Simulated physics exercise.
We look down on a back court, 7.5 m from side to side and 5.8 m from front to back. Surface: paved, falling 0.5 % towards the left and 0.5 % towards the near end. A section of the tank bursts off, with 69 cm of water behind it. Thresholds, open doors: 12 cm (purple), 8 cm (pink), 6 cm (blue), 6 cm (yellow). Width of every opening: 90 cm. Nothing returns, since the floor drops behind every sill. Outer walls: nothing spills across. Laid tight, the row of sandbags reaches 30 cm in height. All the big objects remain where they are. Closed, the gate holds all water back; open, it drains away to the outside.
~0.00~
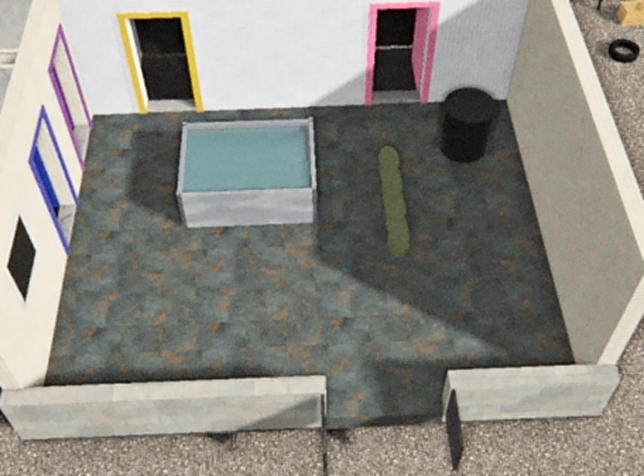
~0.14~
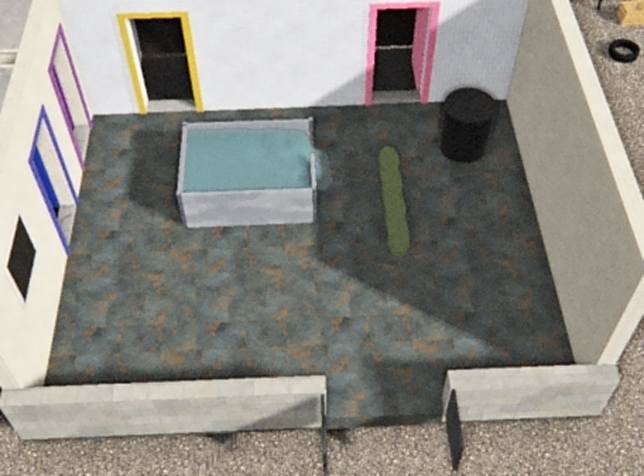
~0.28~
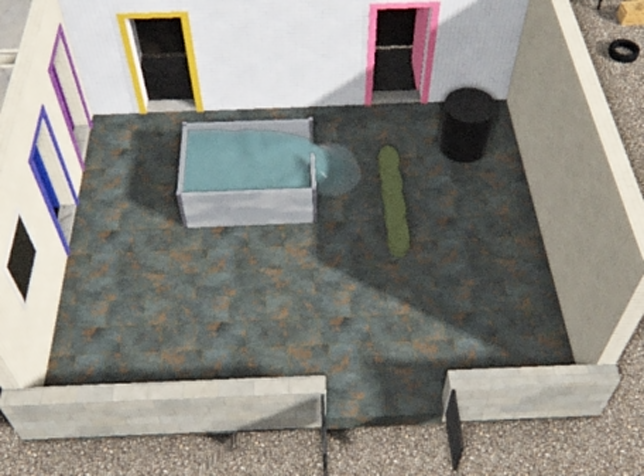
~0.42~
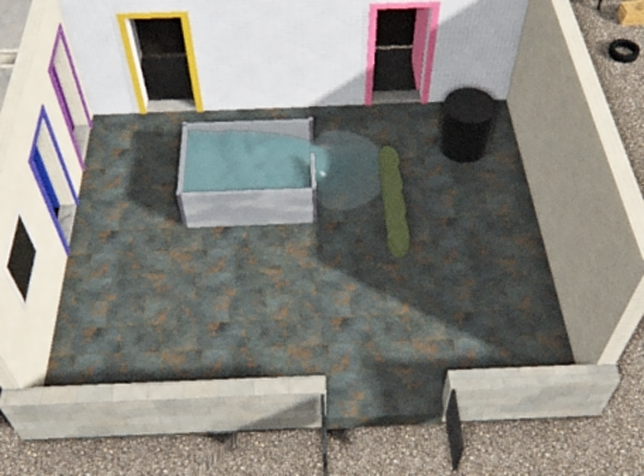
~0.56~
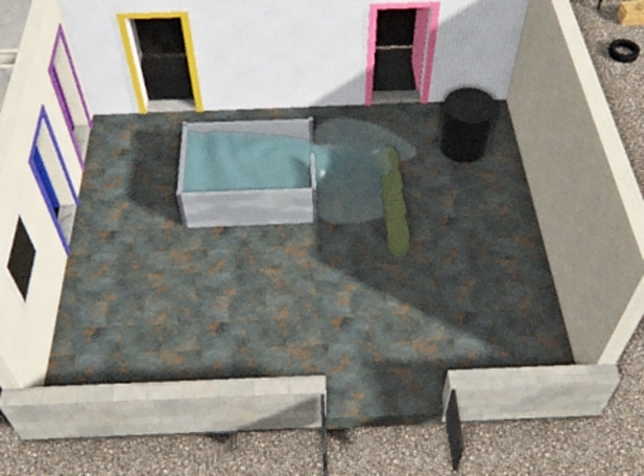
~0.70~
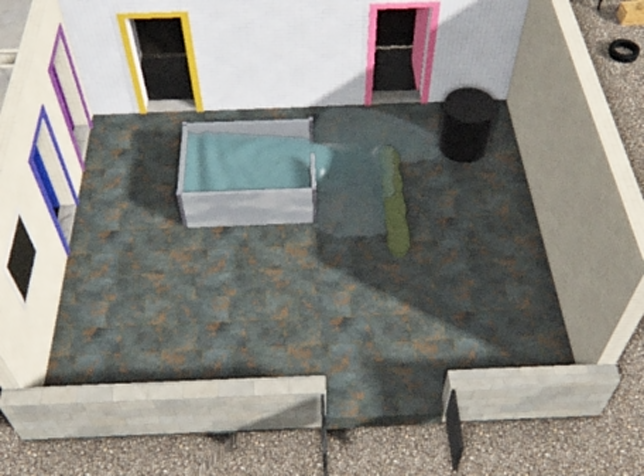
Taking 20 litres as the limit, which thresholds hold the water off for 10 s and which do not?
In the end the purple door lets in less than the cap. The pink door lets in more than the cap. The blue door lets in less than the cap. The yellow door lets in less than the cap.
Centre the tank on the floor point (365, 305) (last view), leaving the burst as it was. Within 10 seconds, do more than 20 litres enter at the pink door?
So the pink door keeps within it.
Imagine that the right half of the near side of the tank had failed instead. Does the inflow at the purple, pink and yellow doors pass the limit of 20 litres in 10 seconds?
So purple ends up short of it, pink short of it, yellow short of it.
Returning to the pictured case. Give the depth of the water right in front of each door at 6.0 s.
Depths in cm: Purple 0, pink 12, blue 0, yellow 0.
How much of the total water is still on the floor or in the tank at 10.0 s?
Around 76 percent of the water.
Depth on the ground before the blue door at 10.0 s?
Some 2.0 cm.
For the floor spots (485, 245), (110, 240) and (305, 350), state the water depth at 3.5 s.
5, 0 and 2 cm, respectively.
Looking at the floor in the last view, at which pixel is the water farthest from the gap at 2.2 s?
Near (383, 399).
After 1.4 s water covers 15 % of the floor and is deepest (40 cm) near (372, 174); purple door not reached, pink door 17 cm at the sill, 1 L in, blue door not reached, yellow door not reached.
After 2.2 s water covers 30 % of the floor and is deepest (34 cm) near (494, 102); purple door not reached, pink door 19 cm at the sill, 38 L in, blue door not reached, yellow door not reached.
After 3.5 s water covers 45 % of the floor and is deepest (24 cm) near (372, 174); purple door not reached, pink door 16 cm at the sill, 99 L in, blue door not reached, yellow door not reached.
After 6.0 s water covers 65 % of the floor and is deepest (16 cm) near (494, 102); purple door not reached, pink door 12 cm at the sill, 155 L in, blue door not reached, yellow door not reached.
After 10.0 s water covers 80 % of the floor and is deepest (8 cm) near (372, 174); purple door 1 cm at the sill, 0 L in, pink door 7 cm at the sill, 177 L in, blue door 2 cm at the sill, 0 L in, yellow door 2 cm at the sill, 0 L in.
